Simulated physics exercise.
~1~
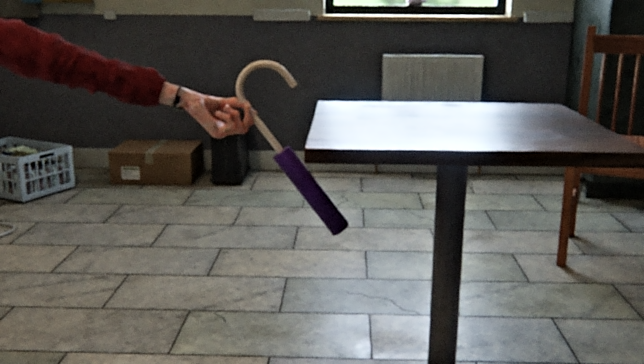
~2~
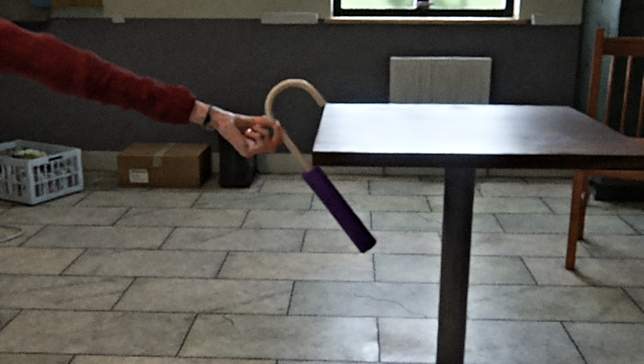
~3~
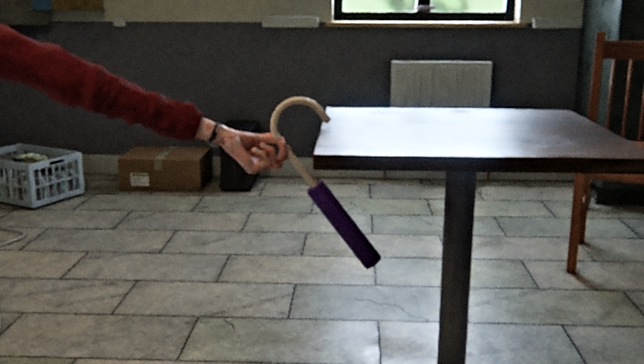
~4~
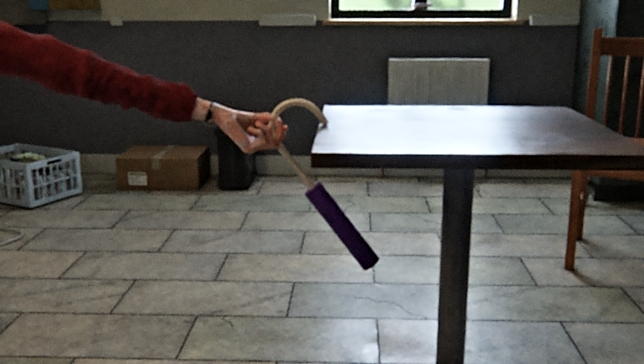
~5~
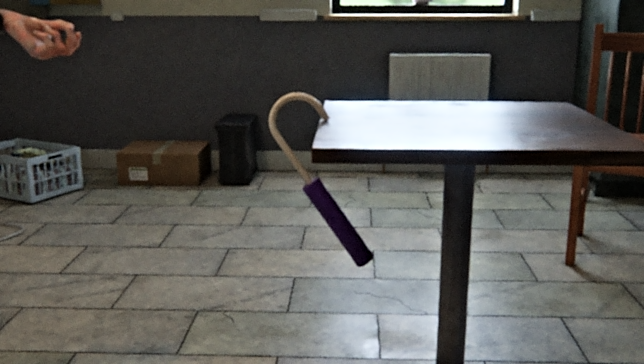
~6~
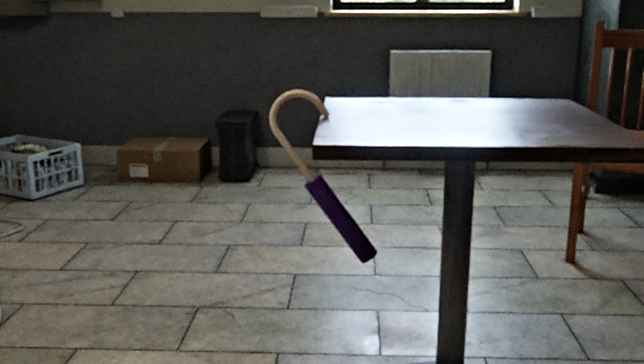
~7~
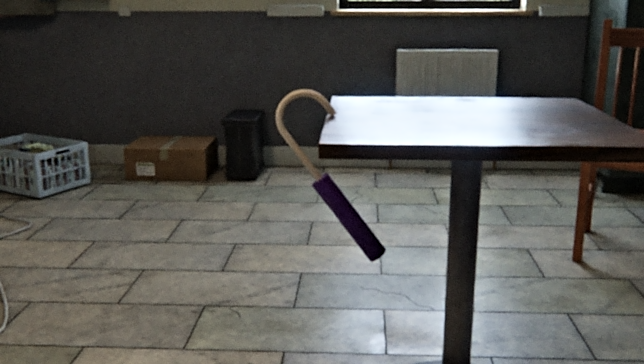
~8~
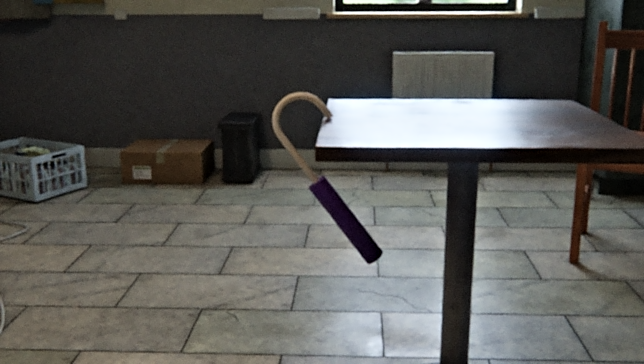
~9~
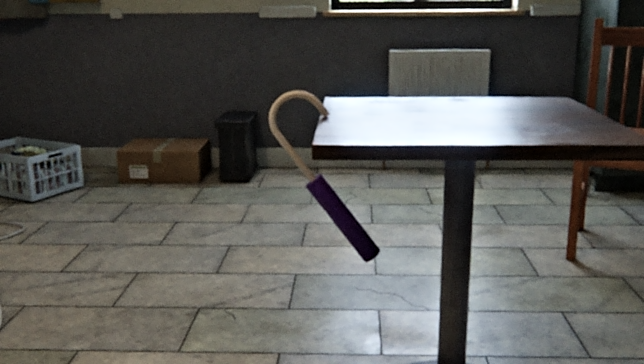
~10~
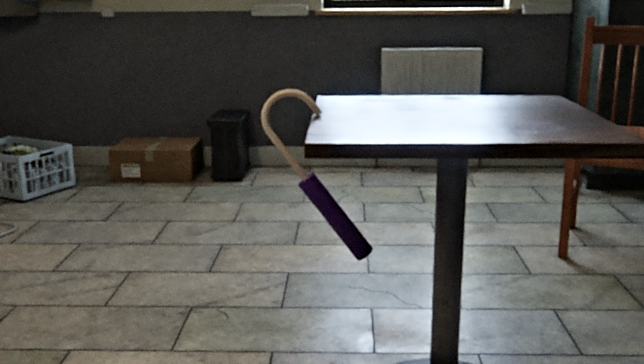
A purple umbrella with a curved handle was carried right by a hand in a red sleeve and hooked onto the edge of a dark table. The hand let go and drew back to the left, and the umbrella stayed hanging there at a slant.
